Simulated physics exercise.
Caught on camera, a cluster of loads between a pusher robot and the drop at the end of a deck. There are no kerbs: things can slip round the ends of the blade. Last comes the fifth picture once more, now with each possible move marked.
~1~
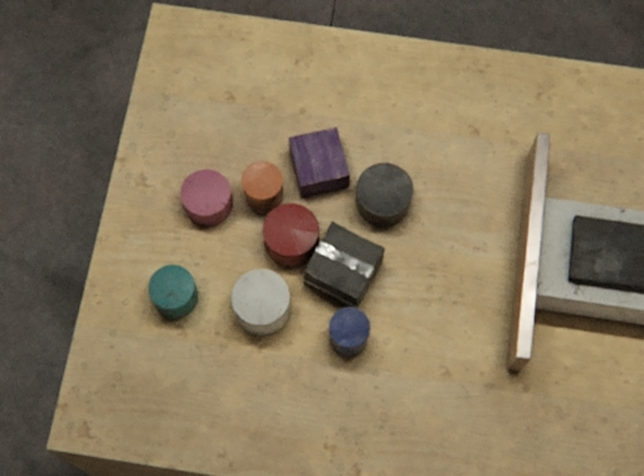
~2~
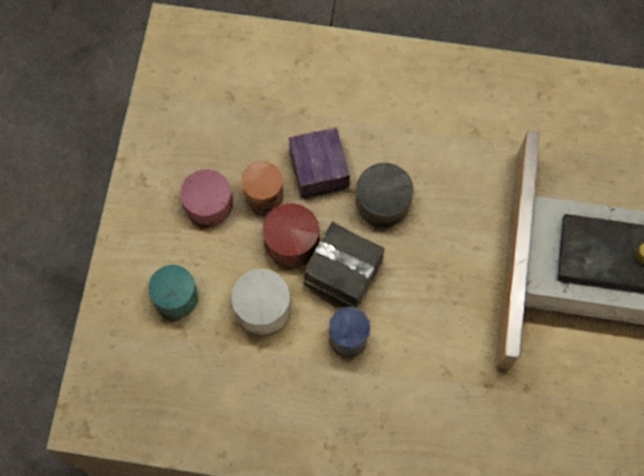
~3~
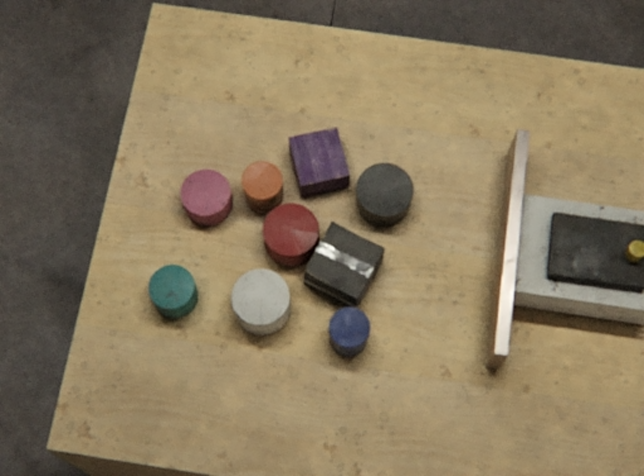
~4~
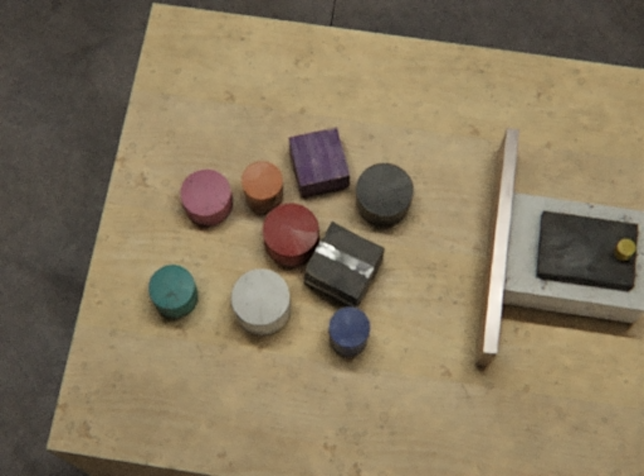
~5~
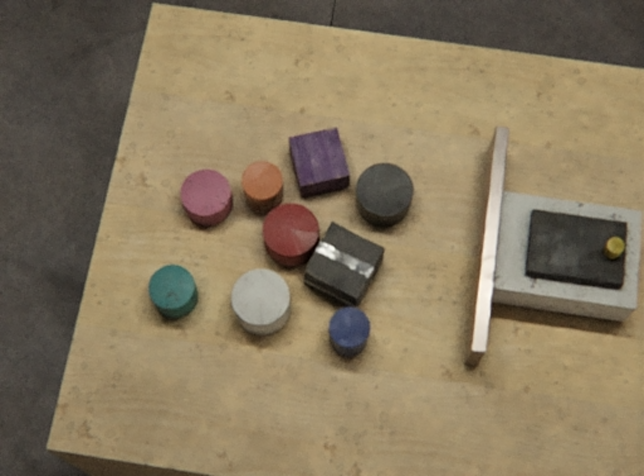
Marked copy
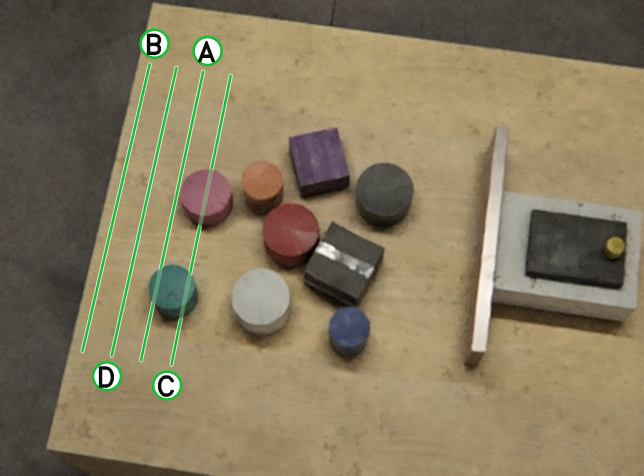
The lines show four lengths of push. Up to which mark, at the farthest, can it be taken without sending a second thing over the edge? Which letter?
Up to line C.
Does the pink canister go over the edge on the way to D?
By then, yes.
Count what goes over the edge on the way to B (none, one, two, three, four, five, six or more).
By then, six or more.
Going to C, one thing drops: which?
The pink canister.
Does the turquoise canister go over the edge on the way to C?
By then, no.
On the marked copy, A at (174, 209); B at (118, 201); C at (203, 213); D at (146, 205).
With C. Early on, robot (463, 231); blue pail (342, 332); purple crate (307, 158).
Further on, robot (357, 216); pink canister (167, 185); turquoise canister (147, 282).
At the end, robot (279, 205); pink canister over the edge; red canister (110, 220); one fallen.
As for the rest, A drops four; B drops eight; D drops four.
